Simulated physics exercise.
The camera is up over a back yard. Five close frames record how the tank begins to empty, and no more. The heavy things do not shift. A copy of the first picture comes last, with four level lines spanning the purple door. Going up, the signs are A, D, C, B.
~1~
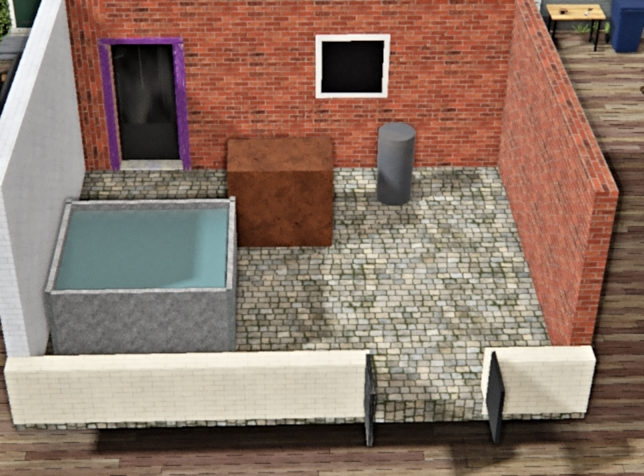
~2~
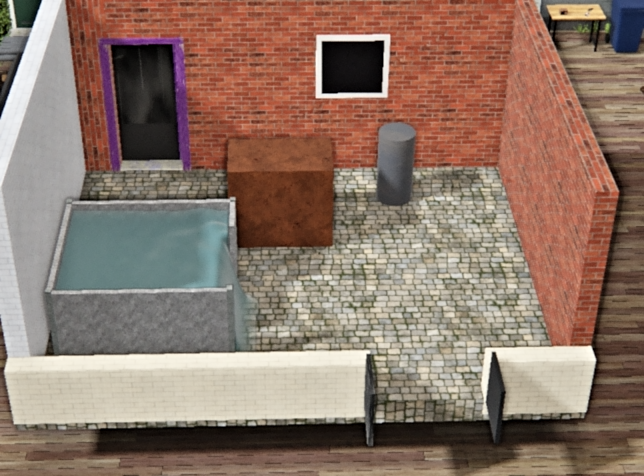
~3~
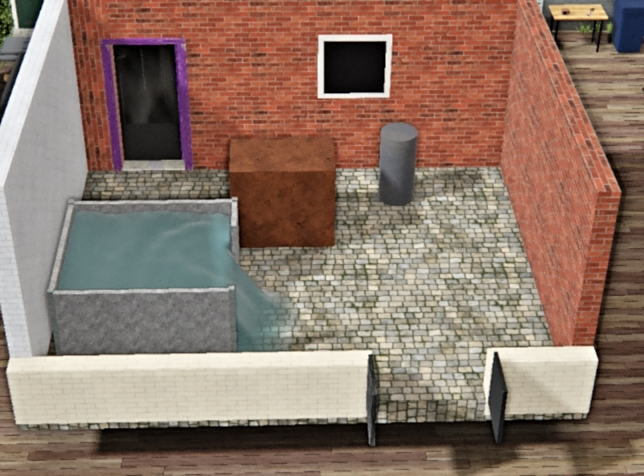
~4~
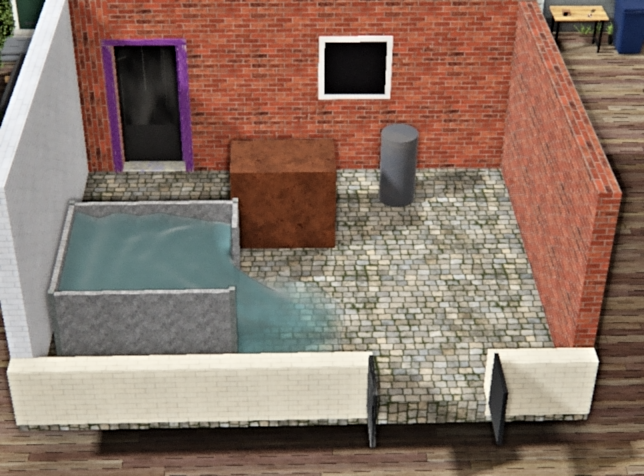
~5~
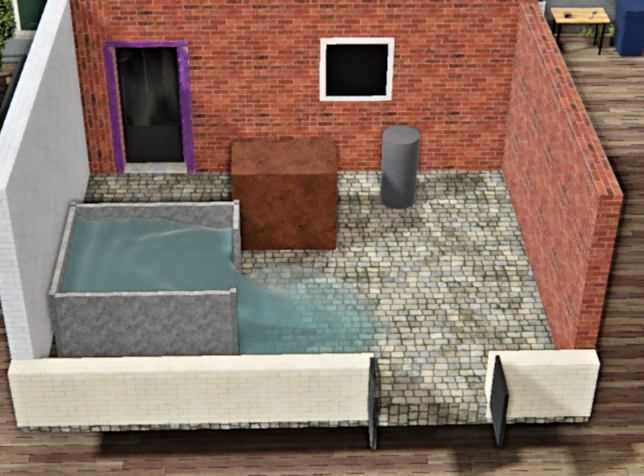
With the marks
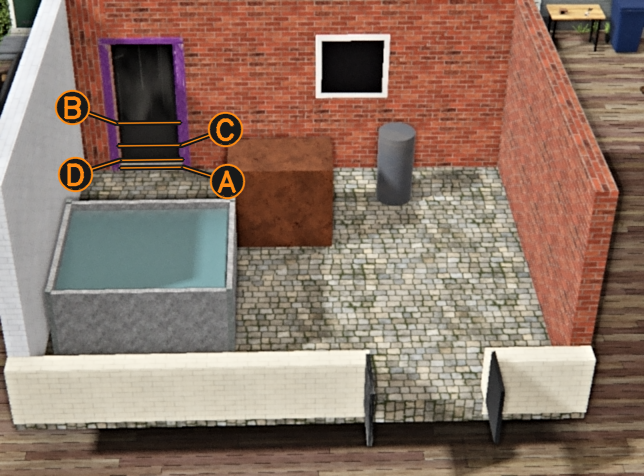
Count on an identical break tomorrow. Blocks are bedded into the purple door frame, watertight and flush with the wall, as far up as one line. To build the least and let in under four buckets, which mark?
Height D.
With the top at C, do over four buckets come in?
No.
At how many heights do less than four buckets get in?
Three.
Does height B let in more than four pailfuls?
No, not at all.
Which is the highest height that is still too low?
It is A.
On the marked copy, A at (151, 167); B at (148, 122); C at (150, 145); D at (151, 159); from the bottom up A, D, C, B.
With A, about 8 bucketfuls get in.
With B, nothing gets over.
With C, nothing gets over.
With D, a splash gets over, under a bucket.
